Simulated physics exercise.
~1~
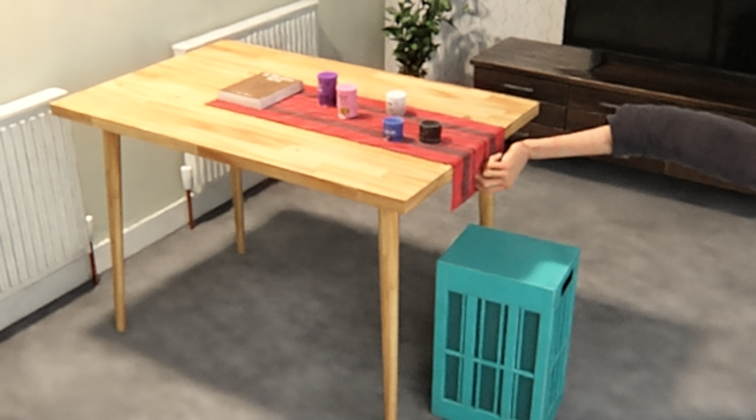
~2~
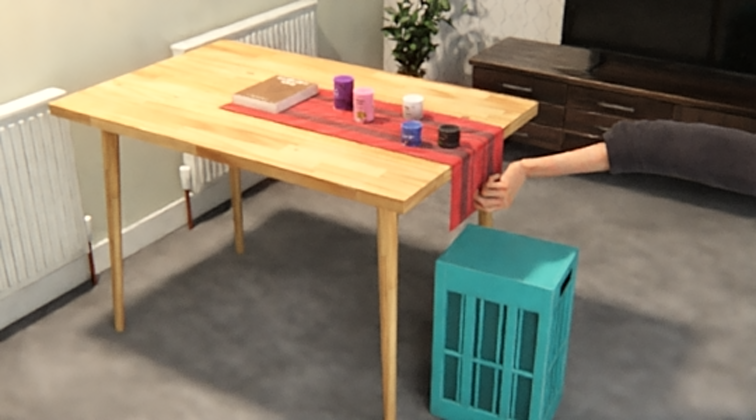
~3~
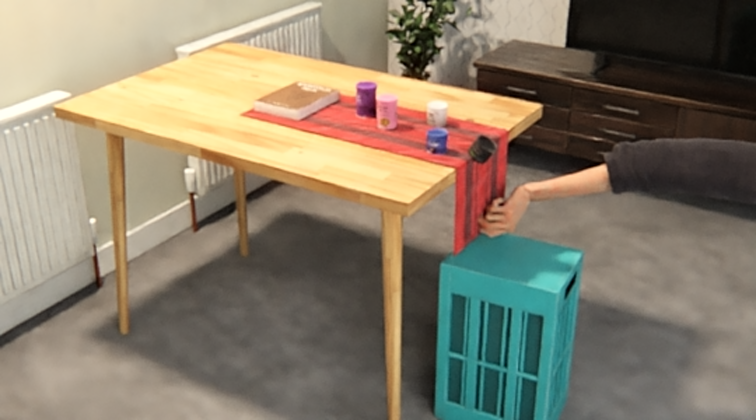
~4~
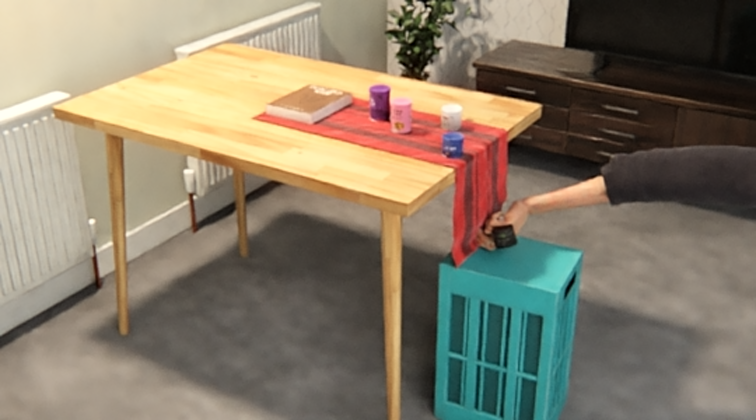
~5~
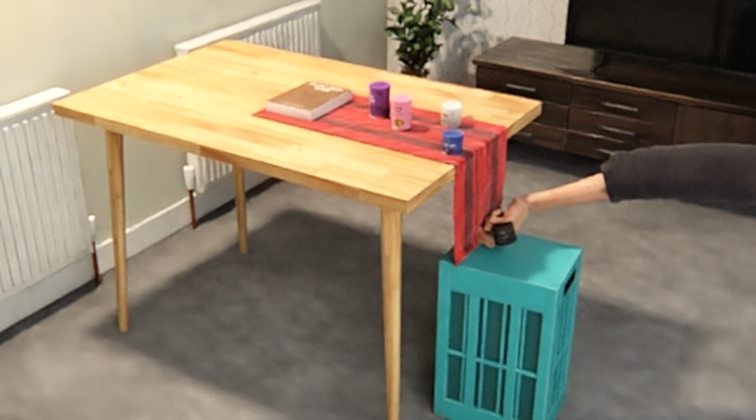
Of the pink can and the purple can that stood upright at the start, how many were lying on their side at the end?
None of them were. Both the pink can and the purple can were still standing upright on the runner.
